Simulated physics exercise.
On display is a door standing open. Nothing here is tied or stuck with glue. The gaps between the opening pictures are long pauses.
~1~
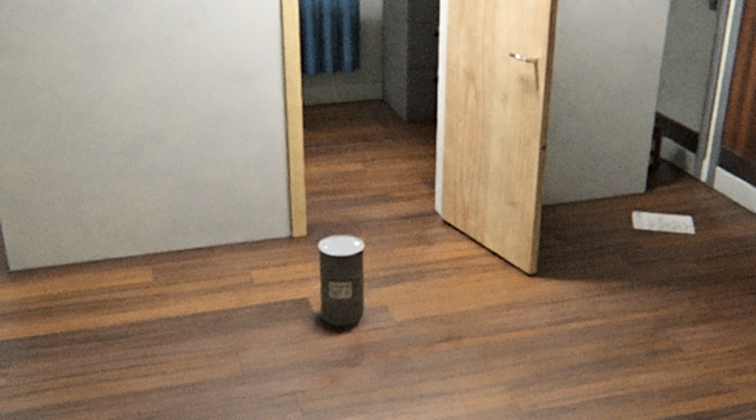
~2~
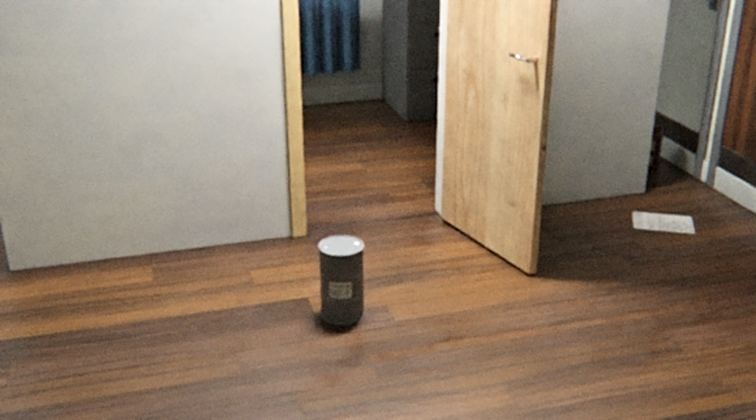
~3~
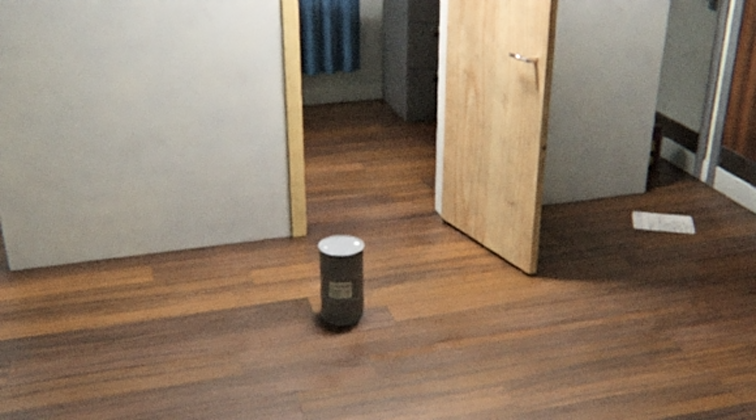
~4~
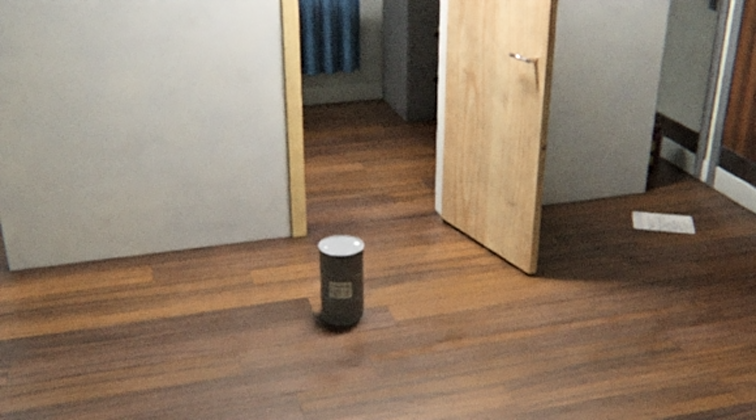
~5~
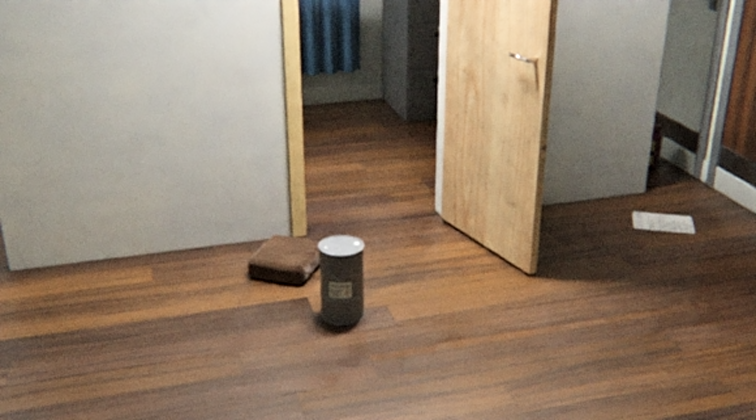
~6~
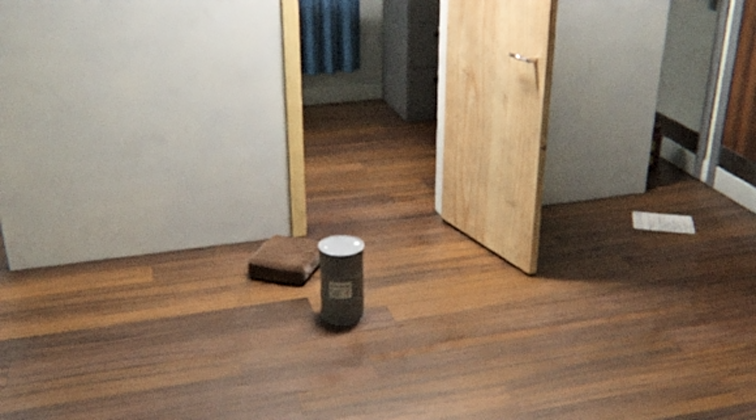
A brown cushion appeared on the wooden floor just behind and to the left of a grey canister, while the canister and the wide-open door stayed still throughout.
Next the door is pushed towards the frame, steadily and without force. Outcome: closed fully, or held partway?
Closed fully.
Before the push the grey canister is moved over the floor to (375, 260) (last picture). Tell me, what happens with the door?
In the end the door is hindered.
Then, 0.70 s after the last picture, door at 83°.
Then, 1.20 s after the last picture, door at 52°.
Then, 1.70 s after the last picture, door at 16°.
At rest, door at 0°; both in place. Seen from the same camera at the end, brown cushion near (287, 259).
